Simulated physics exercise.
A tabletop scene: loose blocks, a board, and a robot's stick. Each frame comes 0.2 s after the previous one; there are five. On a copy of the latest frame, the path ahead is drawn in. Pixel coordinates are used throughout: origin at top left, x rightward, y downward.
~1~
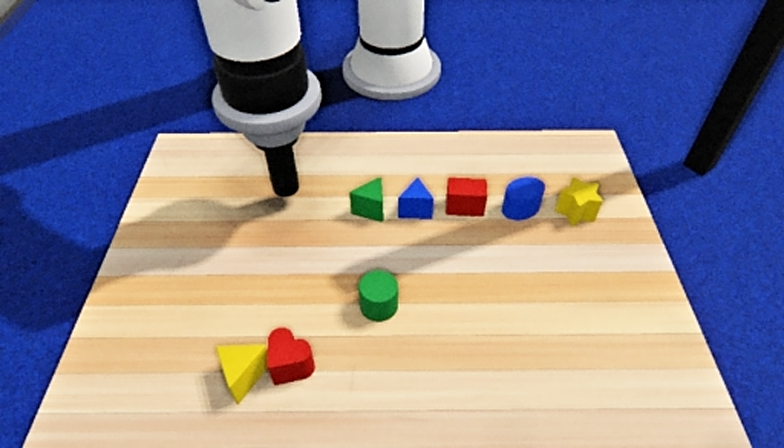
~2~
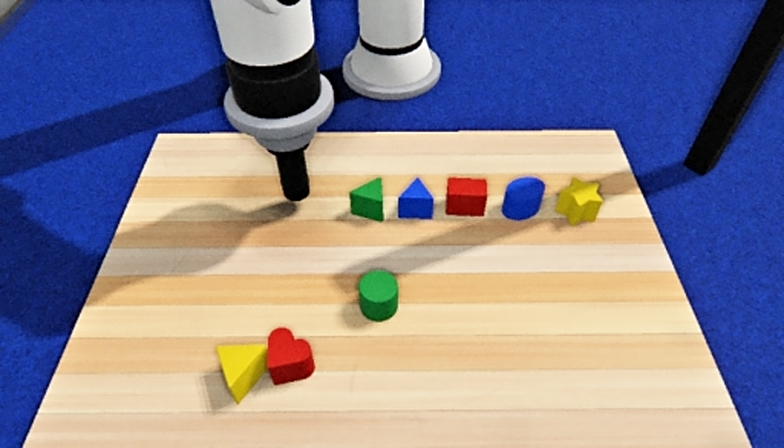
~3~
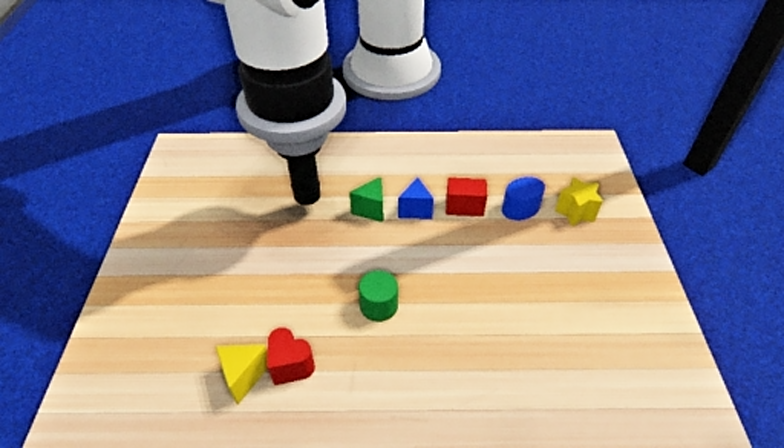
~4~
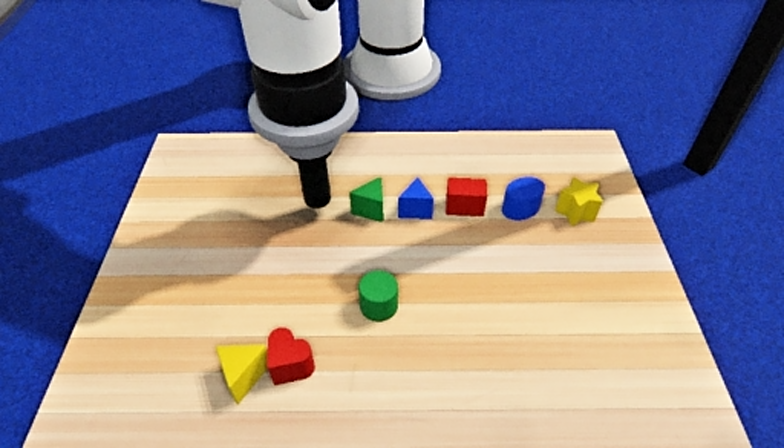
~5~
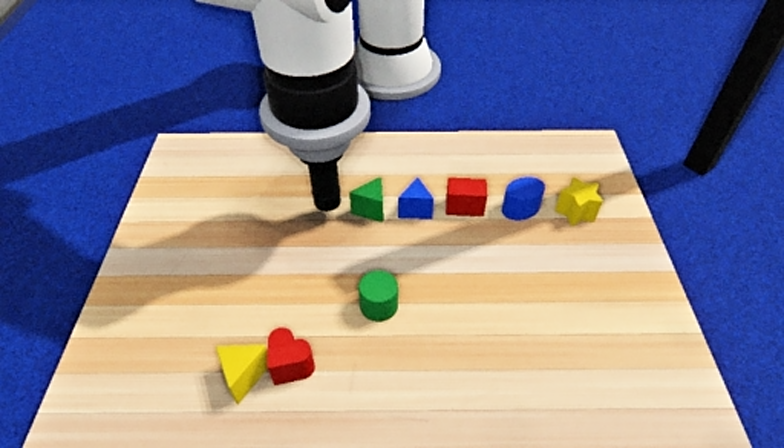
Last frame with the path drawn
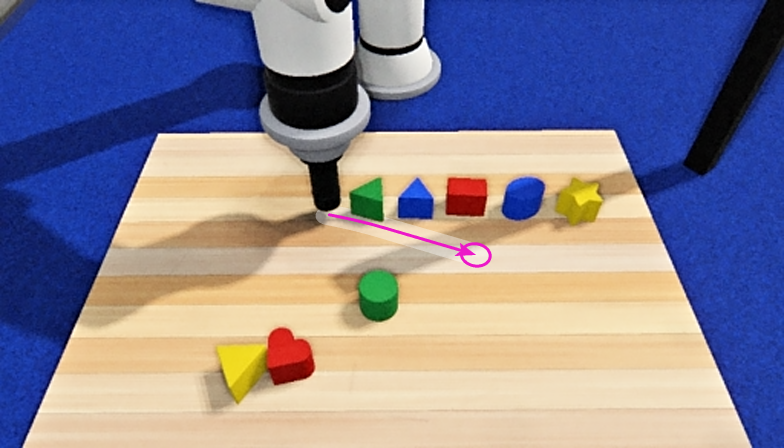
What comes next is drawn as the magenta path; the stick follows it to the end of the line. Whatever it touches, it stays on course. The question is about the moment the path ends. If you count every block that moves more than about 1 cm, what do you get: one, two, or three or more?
My forecast: 2.
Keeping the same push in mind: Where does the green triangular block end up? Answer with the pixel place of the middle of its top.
Pixel (402, 185).
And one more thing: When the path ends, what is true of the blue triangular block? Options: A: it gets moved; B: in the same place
My answer is option A.
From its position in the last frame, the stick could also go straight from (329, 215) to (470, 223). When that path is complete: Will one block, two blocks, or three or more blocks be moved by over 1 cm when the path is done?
By the end of the path, three or more blocks have moved more than about a centimetre.
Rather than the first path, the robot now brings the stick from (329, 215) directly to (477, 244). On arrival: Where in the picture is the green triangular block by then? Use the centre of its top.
I'd guess (398, 187).
The line goes from (329, 215) through (401, 233) to (476, 255).
The first path, step by step. One third of the way, stick at (377, 214); green triangular block at (400, 185), turned 40° anticlockwise; blue triangular block at (431, 188).
Two thirds of the way, stick at (426, 228); green triangular block at (402, 185), turned 45° anticlockwise; blue triangular block at (433, 187).
At the end, stick at (478, 243); green triangular block at (402, 185), turned 45° anticlockwise; blue triangular block at (433, 187); red rectangle unmoved.
